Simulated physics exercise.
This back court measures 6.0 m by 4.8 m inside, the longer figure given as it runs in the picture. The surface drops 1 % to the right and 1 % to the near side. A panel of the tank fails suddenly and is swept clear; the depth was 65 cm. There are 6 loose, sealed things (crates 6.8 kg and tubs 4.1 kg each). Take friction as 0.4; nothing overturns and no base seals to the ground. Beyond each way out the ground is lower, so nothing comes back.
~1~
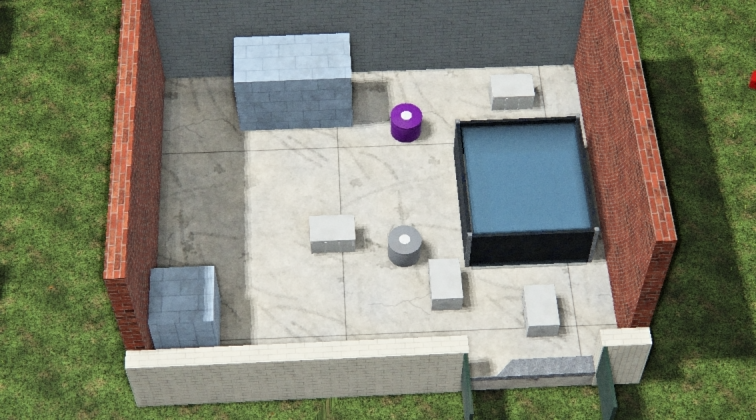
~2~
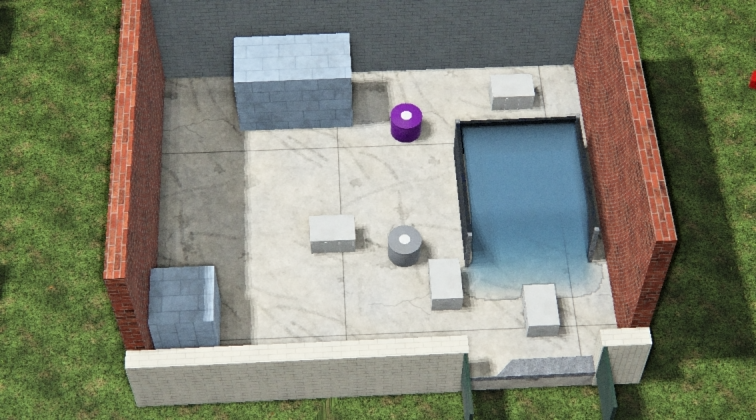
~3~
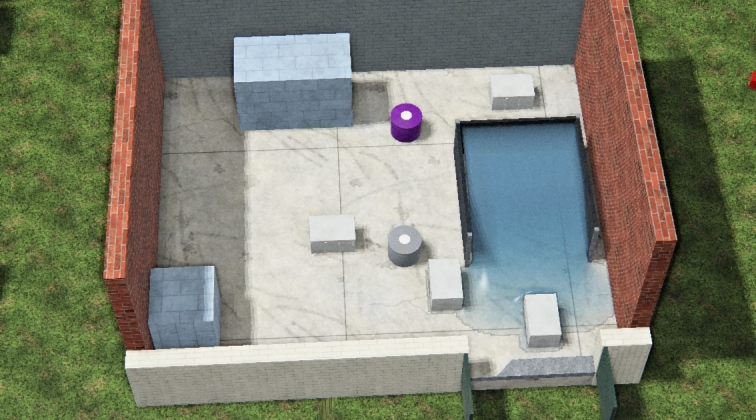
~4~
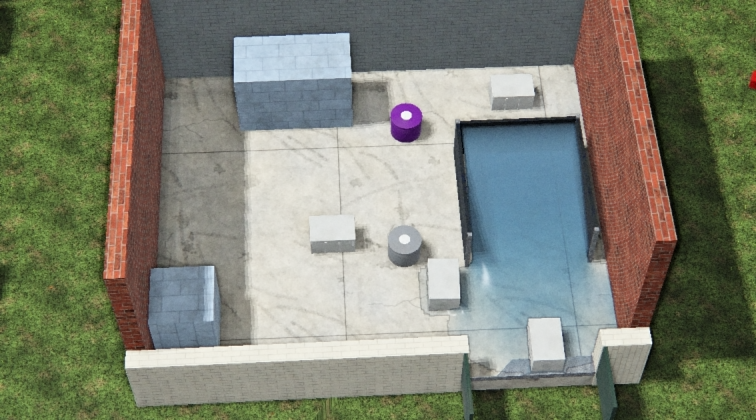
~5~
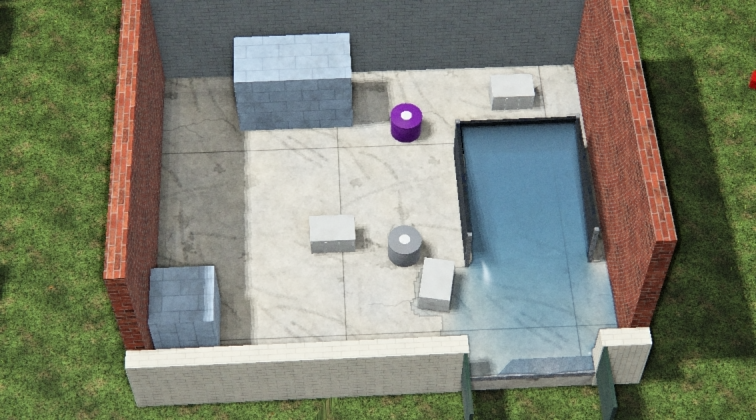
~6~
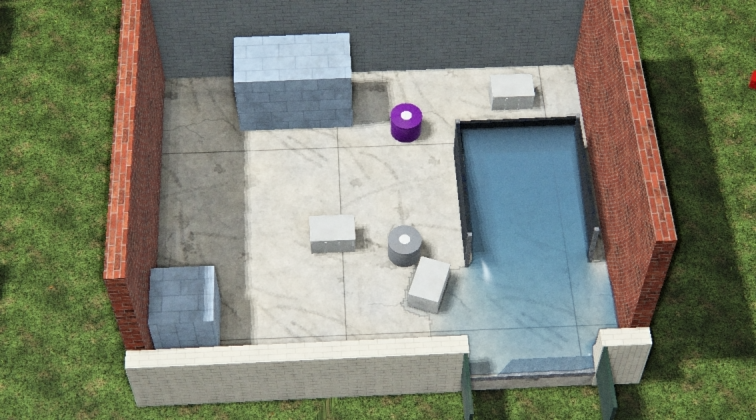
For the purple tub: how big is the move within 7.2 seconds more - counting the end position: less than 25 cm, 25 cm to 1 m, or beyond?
The purple tub stays put.
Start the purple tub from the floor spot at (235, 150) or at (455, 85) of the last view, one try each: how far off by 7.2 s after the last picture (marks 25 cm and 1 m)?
In that order: It barely shifts; it stays put.
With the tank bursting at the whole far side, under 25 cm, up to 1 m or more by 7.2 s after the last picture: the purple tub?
In that case the purple tub gets carried off.
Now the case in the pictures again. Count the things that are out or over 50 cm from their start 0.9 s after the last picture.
By then 1.
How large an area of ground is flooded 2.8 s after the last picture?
Some 13 m2.
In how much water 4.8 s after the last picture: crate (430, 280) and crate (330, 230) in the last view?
Roughly 1 and 1 cm.
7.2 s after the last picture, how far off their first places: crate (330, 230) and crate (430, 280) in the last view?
In that order: 0 cm, 40 cm.
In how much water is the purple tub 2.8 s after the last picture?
About 0 cm.
Then, 0.9 s after the last picture the purple tub is near (406, 116), 0.0 m from its start, aground; 1 of 6 are out; 0 afloat.
Then, 2.8 s after the last picture the purple tub is near (406, 116), 0.0 m from its start, aground; 1 of 6 are out; 0 afloat.
Then, 4.8 s after the last picture the purple tub is near (406, 116), 0.0 m from its start, aground; 1 of 6 are out; 0 afloat.
Then, 7.2 s after the last picture the purple tub is near (406, 116), 0.0 m from its start, aground; 1 of 6 are out; 0 afloat.
